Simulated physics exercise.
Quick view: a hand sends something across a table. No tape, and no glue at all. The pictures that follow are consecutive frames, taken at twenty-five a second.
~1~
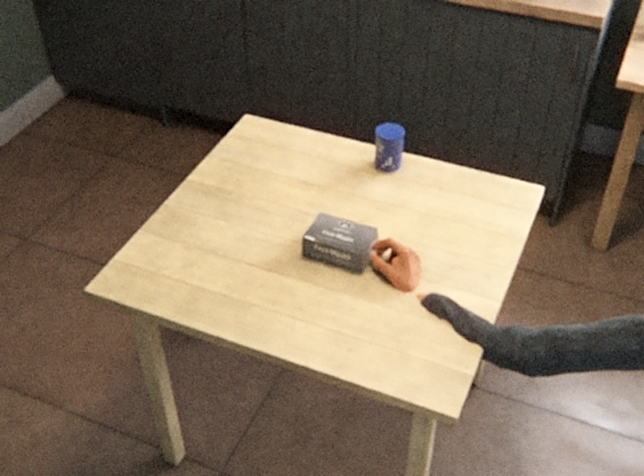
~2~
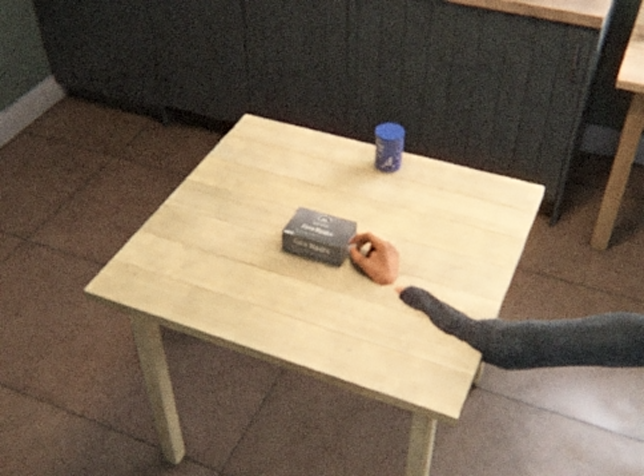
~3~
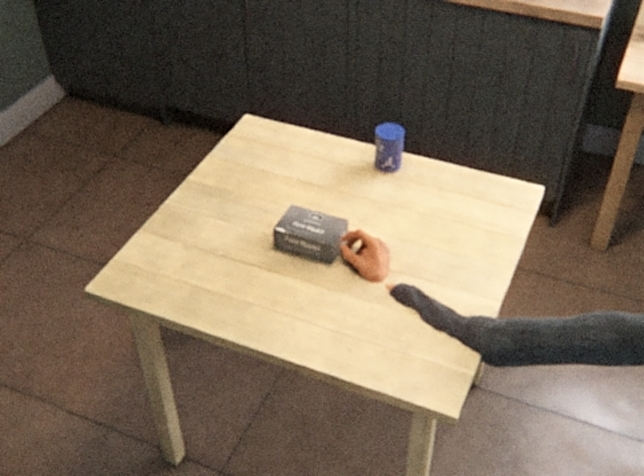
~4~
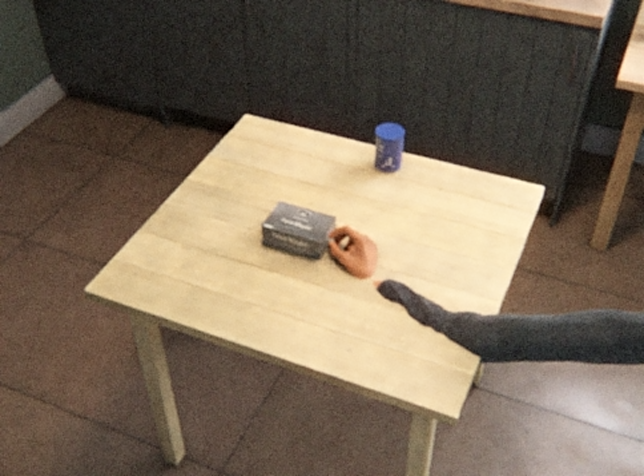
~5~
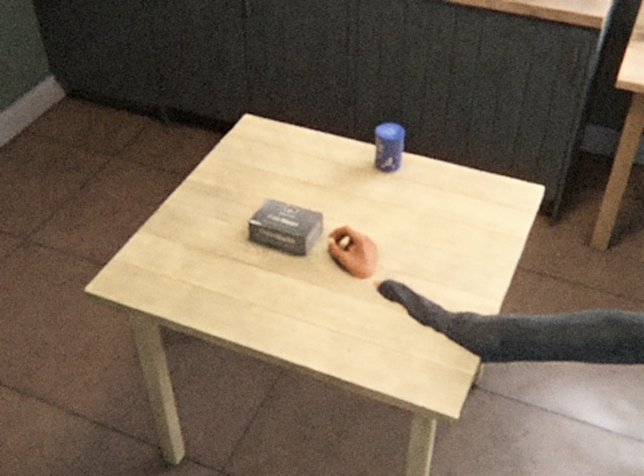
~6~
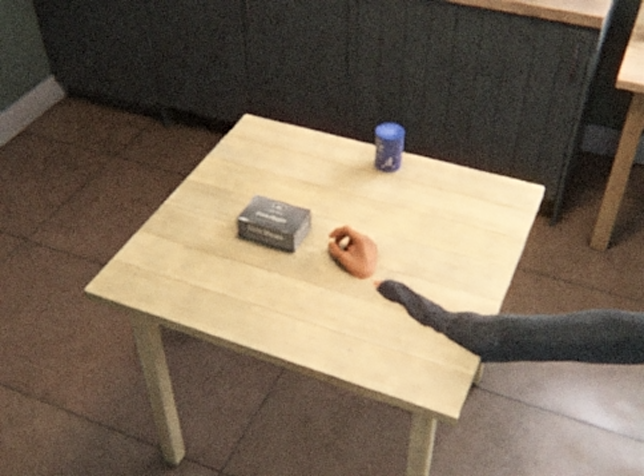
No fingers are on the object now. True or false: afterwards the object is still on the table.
True.
Then, 0.10 s on from there, grey box shifted about its own width near (252, 217).
Then, 0.20 s on from there, grey box shifted about its own width near (238, 212).
Then, 0.30 s on from there, grey box shifted about its own width near (232, 211).
In the end, moved from the start, grey box. At the end, from the last picture's camera, grey box near (231, 211).
